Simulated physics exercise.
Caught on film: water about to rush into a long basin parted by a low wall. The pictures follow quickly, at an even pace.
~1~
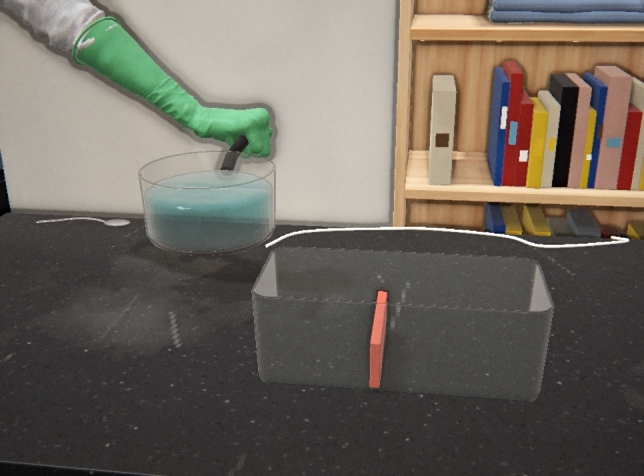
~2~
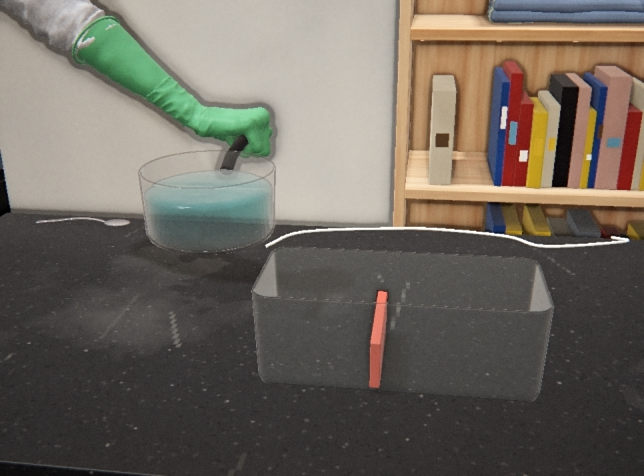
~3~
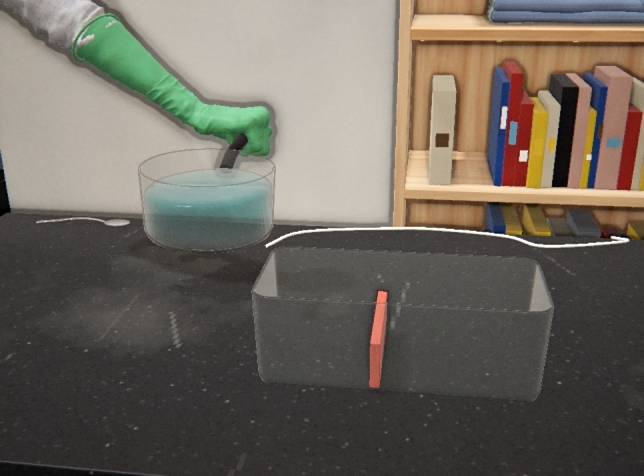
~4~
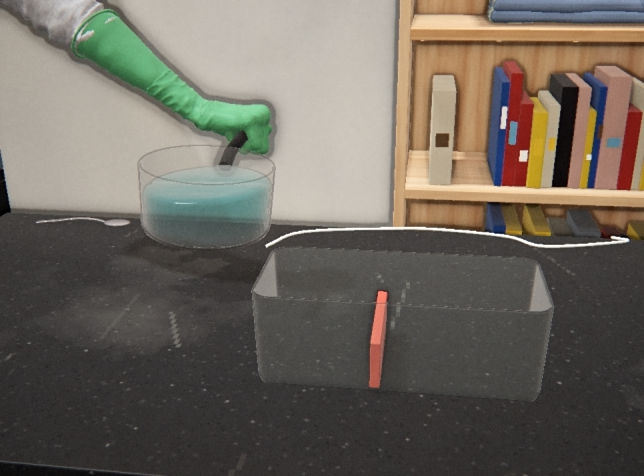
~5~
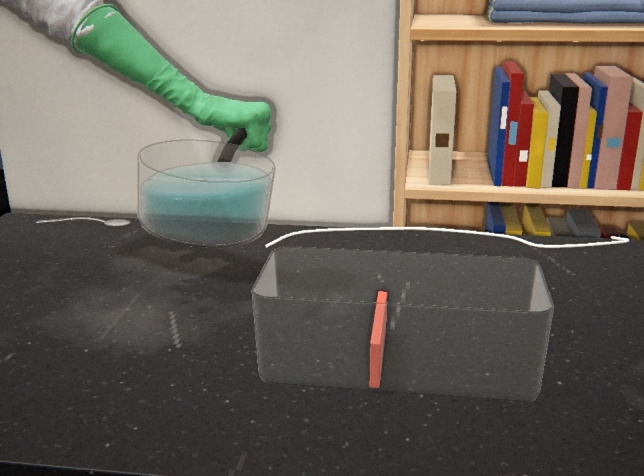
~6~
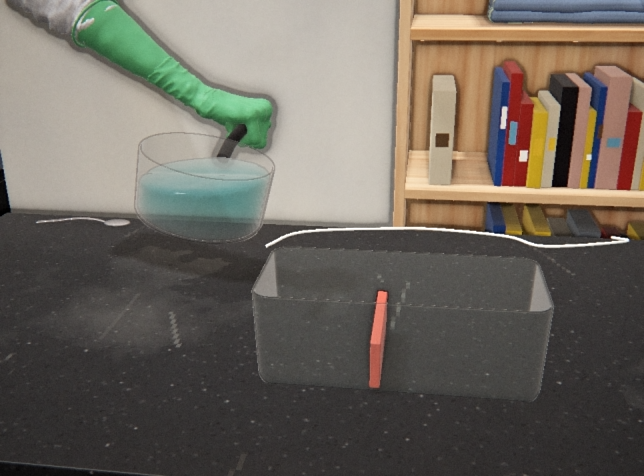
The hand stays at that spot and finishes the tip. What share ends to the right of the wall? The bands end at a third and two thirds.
It comes to from a third to two thirds.
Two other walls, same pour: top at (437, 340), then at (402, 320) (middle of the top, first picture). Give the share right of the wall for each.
Roughly 20 per cent, and 10 per cent.
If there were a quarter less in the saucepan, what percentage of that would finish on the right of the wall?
It comes to 20 per cent or so.
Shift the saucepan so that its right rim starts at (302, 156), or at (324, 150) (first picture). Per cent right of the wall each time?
The first gives 85 %, the second 90 %.
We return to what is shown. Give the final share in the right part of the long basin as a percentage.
Some 45 per cent.
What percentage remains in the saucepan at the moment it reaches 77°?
About 60 per cent.
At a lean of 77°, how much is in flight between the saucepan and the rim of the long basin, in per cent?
Some 35 per cent.
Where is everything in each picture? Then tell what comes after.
The first frame shows tilt 0°; pouring edge (273, 172); surface from (150, 185) to (272, 189); the long basin's rim runs from (263, 271) to (545, 285); the wall's top is at (379, 317).
The second frame shows tilt 1°; pouring edge (273, 172); surface from (150, 185) to (272, 188).
The third frame shows tilt 2°; pouring edge (273, 172); surface from (150, 183) to (272, 186).
The fourth frame shows tilt 5°; pouring edge (273, 172); surface from (148, 181) to (271, 183).
The fifth frame shows tilt 8°; pouring edge (273, 173); surface from (146, 178) to (270, 180).
The sixth frame shows tilt 12°; pouring edge (273, 173); surface from (145, 171) to (270, 175).
A moment on, the saucepan is tipped on its side and 59 per cent is still to pour, 4 is left of the wall and 0 right of it.
Next, the saucepan is tipped right over and 5 per cent is still to pour, 37 is left of the wall and 44 right of it.
Then the saucepan is tipped right over and 0 per cent is still to pour, 54 is left of the wall and 43 right of it.
Later the saucepan is tipped right over and 0 per cent is still to pour, 54 is left of the wall and 43 right of it.
Finally, 54 per cent lies left of the wall, 43 right of it and 3 outside.
